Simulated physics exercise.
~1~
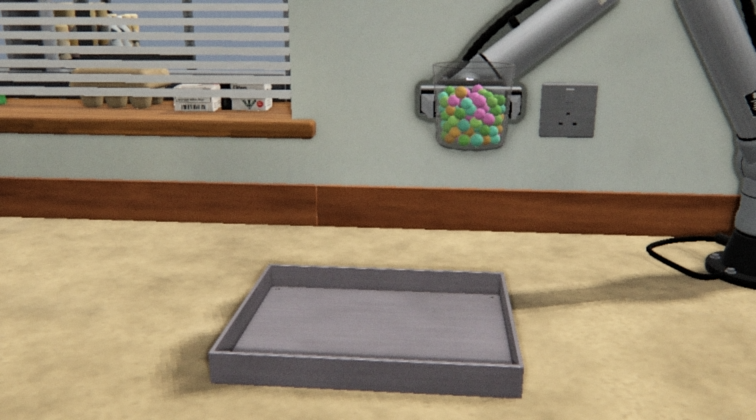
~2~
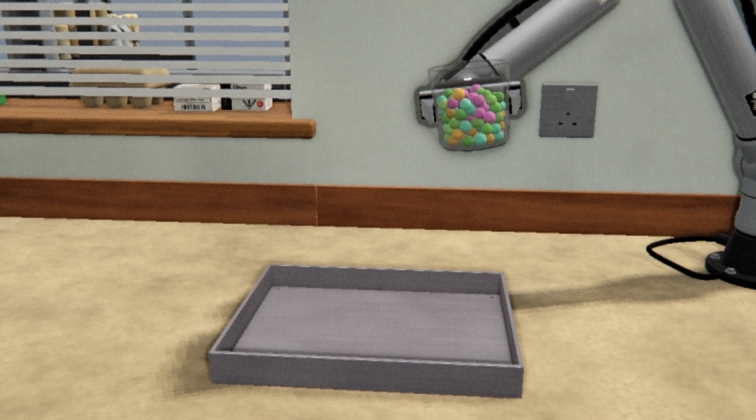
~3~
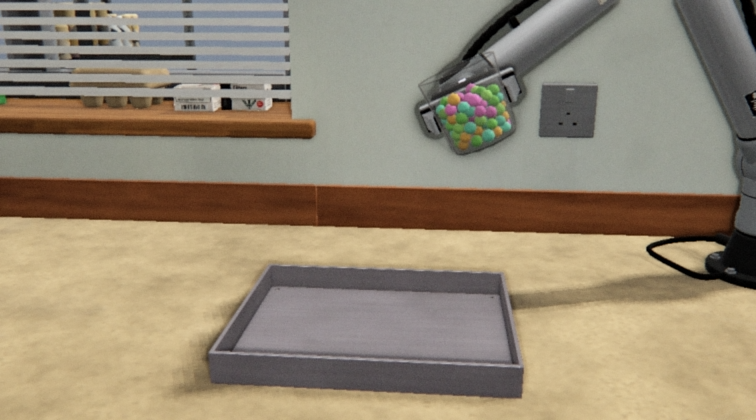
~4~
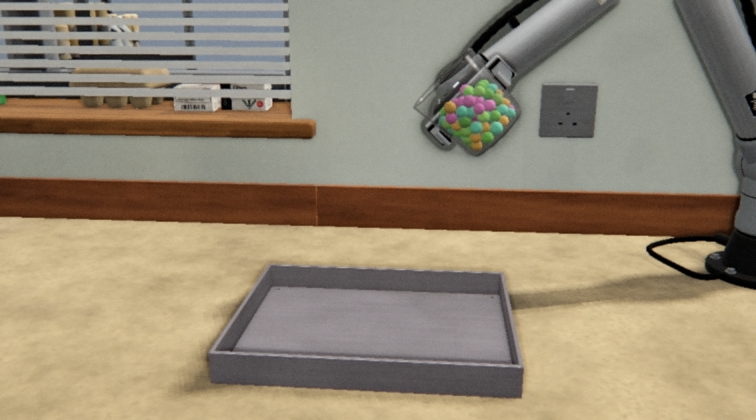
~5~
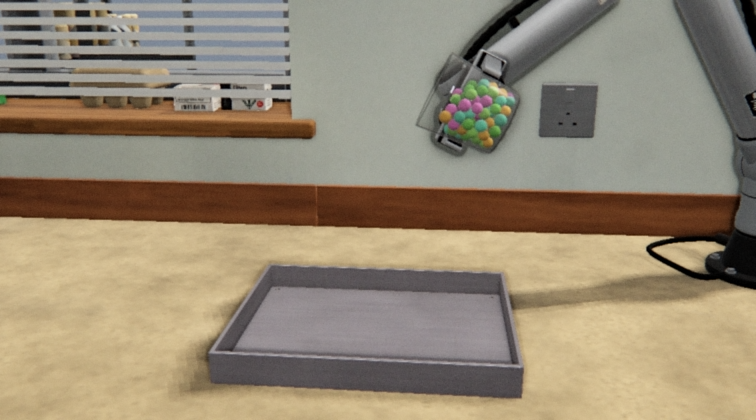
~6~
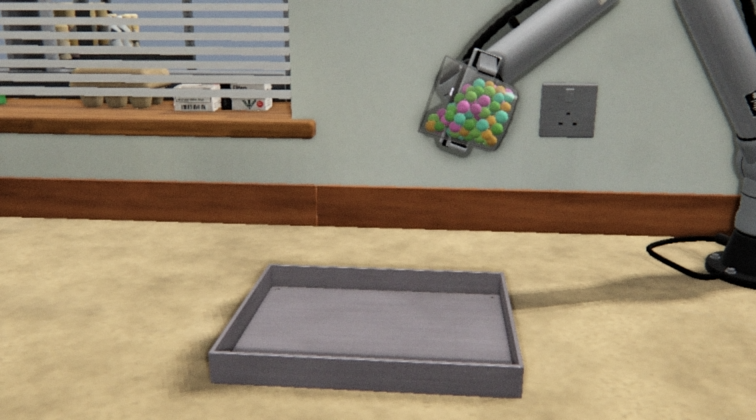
A robot arm steadily tilts a clear container of colourful balls onto its side.
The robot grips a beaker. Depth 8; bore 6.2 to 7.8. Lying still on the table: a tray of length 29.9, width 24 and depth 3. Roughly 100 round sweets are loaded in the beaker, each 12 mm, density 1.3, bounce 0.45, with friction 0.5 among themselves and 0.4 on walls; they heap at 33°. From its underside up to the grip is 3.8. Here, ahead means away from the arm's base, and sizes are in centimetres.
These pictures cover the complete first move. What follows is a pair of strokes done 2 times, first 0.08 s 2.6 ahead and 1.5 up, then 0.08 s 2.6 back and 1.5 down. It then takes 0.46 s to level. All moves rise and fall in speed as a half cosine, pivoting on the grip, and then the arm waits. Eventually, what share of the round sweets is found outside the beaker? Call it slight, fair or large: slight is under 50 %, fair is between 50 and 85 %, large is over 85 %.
I would call it fair, between 50 and 85 %.
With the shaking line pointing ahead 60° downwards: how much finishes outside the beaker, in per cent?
You'd expect near 10 percent of it there.
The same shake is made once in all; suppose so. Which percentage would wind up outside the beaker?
Approx. 55 per cent.
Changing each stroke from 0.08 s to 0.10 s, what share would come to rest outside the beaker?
It would be some 55 %.
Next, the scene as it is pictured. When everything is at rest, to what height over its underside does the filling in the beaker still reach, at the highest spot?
4.0 cm.
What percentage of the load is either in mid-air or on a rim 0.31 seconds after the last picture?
29 %.
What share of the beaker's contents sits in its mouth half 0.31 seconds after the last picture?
That share comes to roughly 85 percent.
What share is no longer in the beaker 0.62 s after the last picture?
About 70 in a hundred parts are out.
Then, 0.31 s after the last picture, tilted 71° forward, highest piece 27 above the table; 45 in the beaker, 28 in the tray, 30 in flight or on a rim.
Then, 0.62 s after the last picture, tilted 18° forward, highest piece 28 above the table; 66 in the tray, 30 in the beaker, 6 on the table or floor, 1 in flight or on a rim.
Then, 0.98 s after the last picture, level, highest piece 26 above the table; 66 in the tray, 30 in the beaker, 7 on the table or floor.
Then, 2.03 s after the last picture, level, highest piece 26 above the table; 66 in the tray, 30 in the beaker, 7 on the table or floor.
Final count, 66 in the tray, 30 in the beaker, 7 on the table or floor. That is 71 % outside the beaker.
